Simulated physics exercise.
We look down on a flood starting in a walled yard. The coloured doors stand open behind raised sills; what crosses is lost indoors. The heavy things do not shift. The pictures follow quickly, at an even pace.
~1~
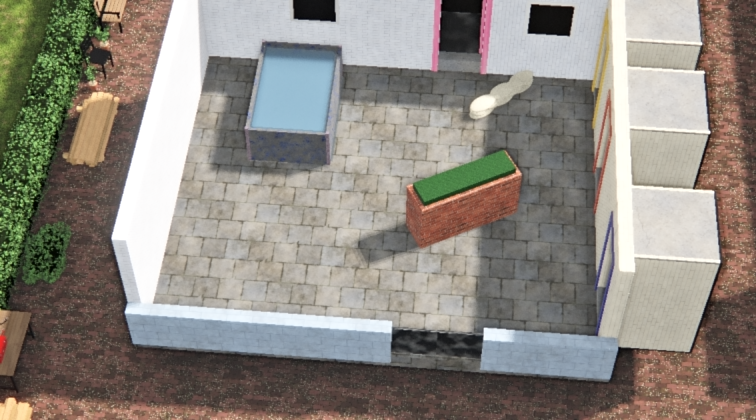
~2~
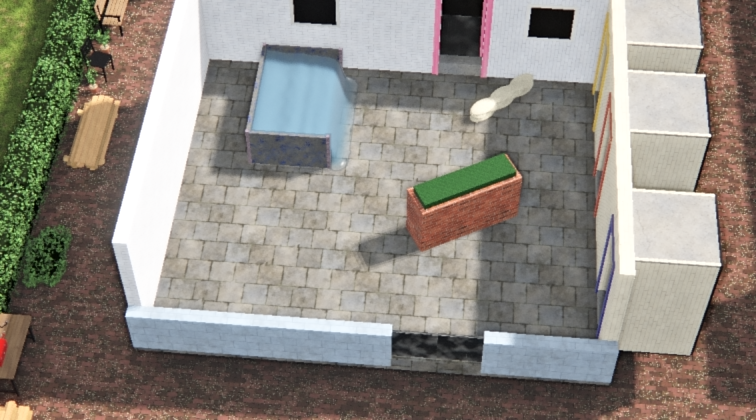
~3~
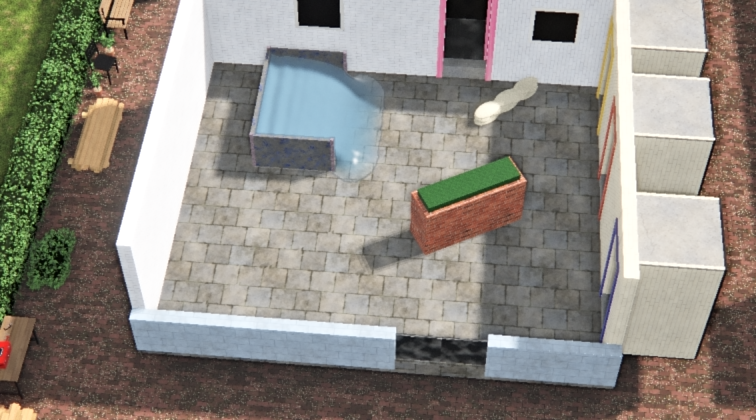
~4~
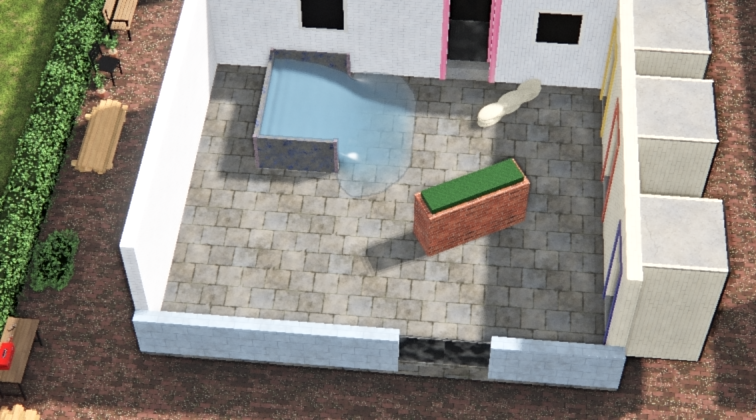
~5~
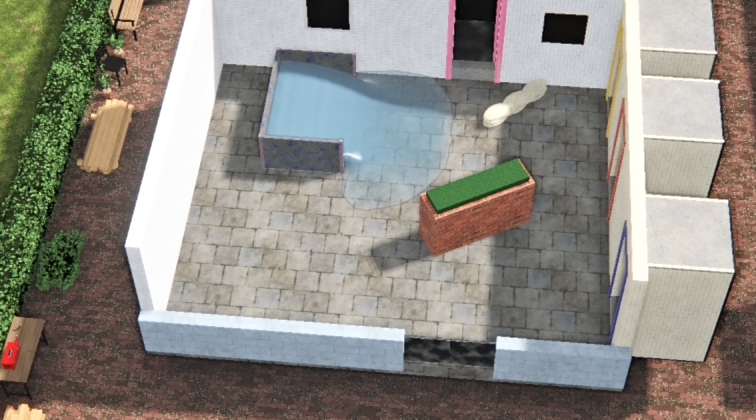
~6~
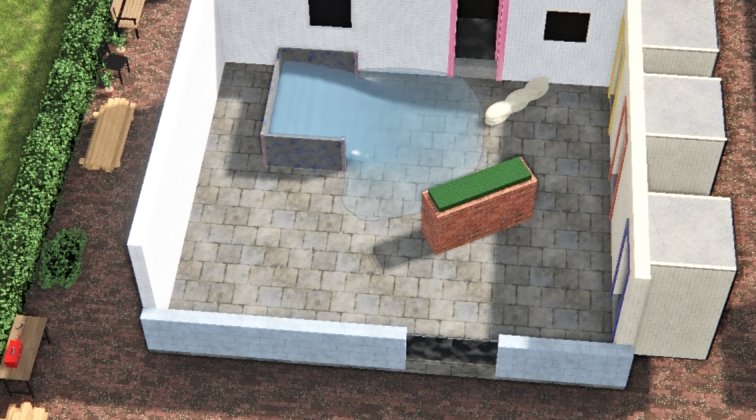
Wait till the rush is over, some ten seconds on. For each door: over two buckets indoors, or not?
The red door floods; the yellow door floods; the pink door holds within the limit; the blue door holds within the limit.
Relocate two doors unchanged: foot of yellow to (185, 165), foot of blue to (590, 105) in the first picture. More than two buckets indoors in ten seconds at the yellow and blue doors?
One by one: The yellow door holds, the blue door lets more in.
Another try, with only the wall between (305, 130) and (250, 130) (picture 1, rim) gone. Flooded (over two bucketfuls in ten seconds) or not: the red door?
My reading: The red one lets less in.
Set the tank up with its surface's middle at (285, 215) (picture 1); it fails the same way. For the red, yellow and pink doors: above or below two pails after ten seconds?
Then: Red is under; yellow floods; pink takes less.
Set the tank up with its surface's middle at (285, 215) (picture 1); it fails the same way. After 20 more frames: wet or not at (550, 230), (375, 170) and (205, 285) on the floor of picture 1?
In that order: Awash, wet, dry.
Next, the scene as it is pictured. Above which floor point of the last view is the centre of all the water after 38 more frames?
Near (461, 186).
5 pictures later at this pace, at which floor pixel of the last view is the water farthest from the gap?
I would point to (605, 185).
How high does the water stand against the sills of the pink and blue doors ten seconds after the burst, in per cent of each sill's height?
In turn 10 and 40 per cent.
A moment on, water covers 30 % of the floor; the red door not reached, the yellow door not reached, the pink door wet at the sill, nothing in, the blue door not reached.
Next, water covers 40 % of the floor; the red door under two buckets in, the yellow door under two buckets in, the pink door wet at the sill, nothing in, the blue door not reached.
Then, water covers 50 % of the floor; the red door far over two buckets in, the yellow door over two buckets in, the pink door under two buckets in, the blue door wet at the sill, nothing in.
Later, water covers 65 % of the floor; the red door far over two buckets in, the yellow door over two buckets in, the pink door under two buckets in, the blue door wet at the sill, nothing in.
In the end, water covers 95 % of the floor; the red door far over two buckets in, the yellow door over two buckets in, the pink door under two buckets in, the blue door wet at the sill, nothing in.
